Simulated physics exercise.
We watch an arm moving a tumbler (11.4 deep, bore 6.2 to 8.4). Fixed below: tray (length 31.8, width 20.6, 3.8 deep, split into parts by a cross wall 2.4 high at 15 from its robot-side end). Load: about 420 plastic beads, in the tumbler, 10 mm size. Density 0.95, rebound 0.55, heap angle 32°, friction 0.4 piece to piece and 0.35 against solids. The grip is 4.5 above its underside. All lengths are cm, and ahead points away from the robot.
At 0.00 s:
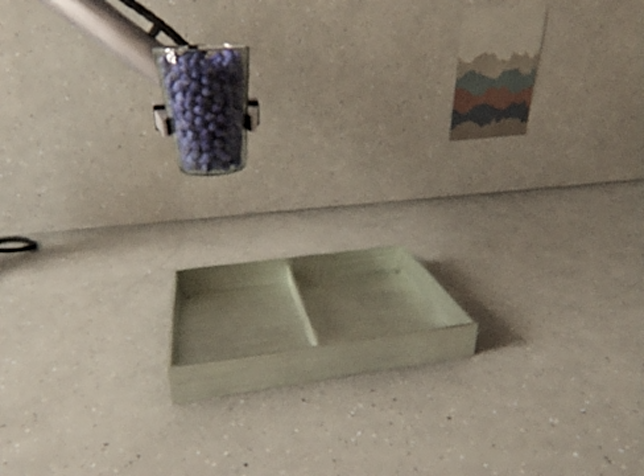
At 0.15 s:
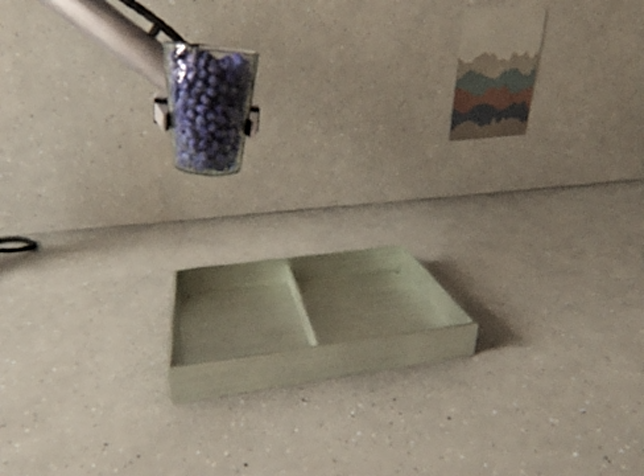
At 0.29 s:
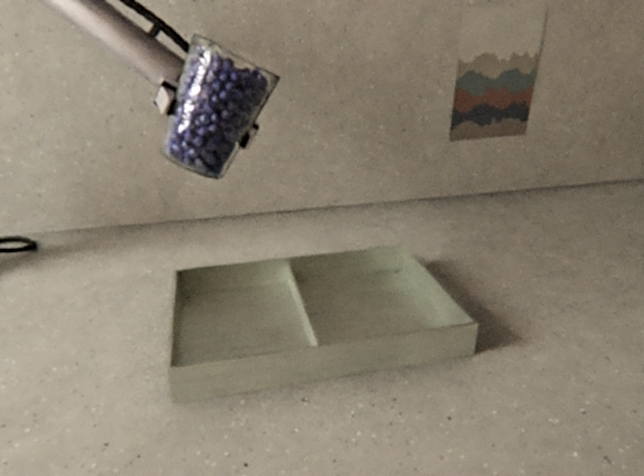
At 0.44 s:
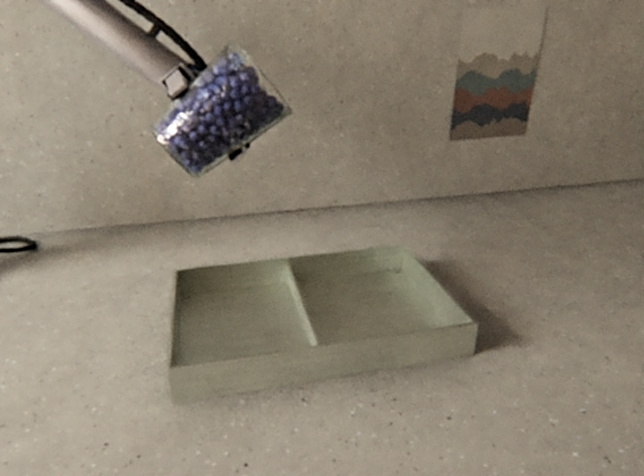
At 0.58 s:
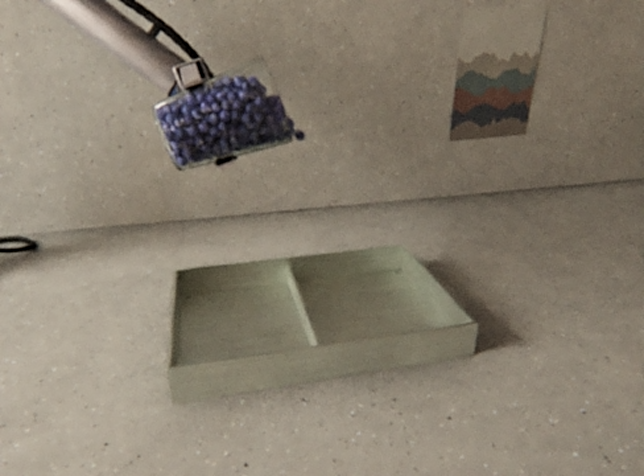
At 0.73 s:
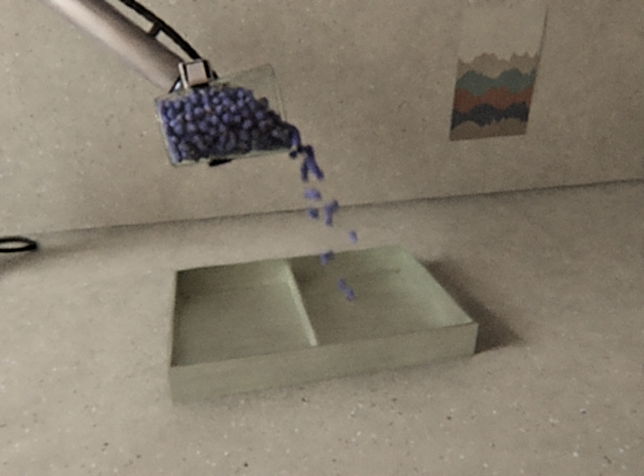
In this clip, a robot arm holding a clear tumbler of blue-purple beads tilts it steadily to the right above a pale green tray divided by a wall, and a thin stream of beads pours toward the tray's right-hand part.
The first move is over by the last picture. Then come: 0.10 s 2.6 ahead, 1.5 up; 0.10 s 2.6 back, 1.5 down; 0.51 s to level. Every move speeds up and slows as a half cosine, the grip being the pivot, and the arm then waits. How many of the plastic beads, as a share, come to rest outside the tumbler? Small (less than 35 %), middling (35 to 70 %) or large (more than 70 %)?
A middling share, 35 to 70 %, ends outside the tumbler.
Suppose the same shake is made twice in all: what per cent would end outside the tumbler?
In that case some 70 per cent.
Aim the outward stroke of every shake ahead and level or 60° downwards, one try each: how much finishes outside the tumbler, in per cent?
Some 50 and 25 per cent.
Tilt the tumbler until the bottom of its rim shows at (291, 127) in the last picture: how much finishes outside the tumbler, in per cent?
About 35 per cent.
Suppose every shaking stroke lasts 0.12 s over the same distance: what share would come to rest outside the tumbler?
It would be near 50 per cent.
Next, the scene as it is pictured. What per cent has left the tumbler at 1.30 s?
Some 60 per cent.
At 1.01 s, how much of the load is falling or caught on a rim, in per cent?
Roughly 39 per cent.
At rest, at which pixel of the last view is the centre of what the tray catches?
Around (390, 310).
After 1.01 s, tilted 76° forward, highest piece 26 above the table; 201 in the tumbler, 57 in the far-side part, 167 in flight or on a rim.
After 1.30 s, tilted 15° forward, highest piece 29 above the table; 240 in the far-side part, 177 in the tumbler, 3 on the table or floor, 2 in the robot-side part, 3 in flight or on a rim.
After 1.64 s, level, highest piece 28 above the table; 242 in the far-side part, 177 in the tumbler, 3 in the robot-side part, 3 on the table or floor.
After 2.69 s, level, highest piece 28 above the table; 242 in the far-side part, 177 in the tumbler, 3 in the robot-side part, 3 on the table or floor.
In the end, 242 in the far-side part, 177 in the tumbler, 3 in the robot-side part, 3 on the table or floor. That is 58 % outside the tumbler.
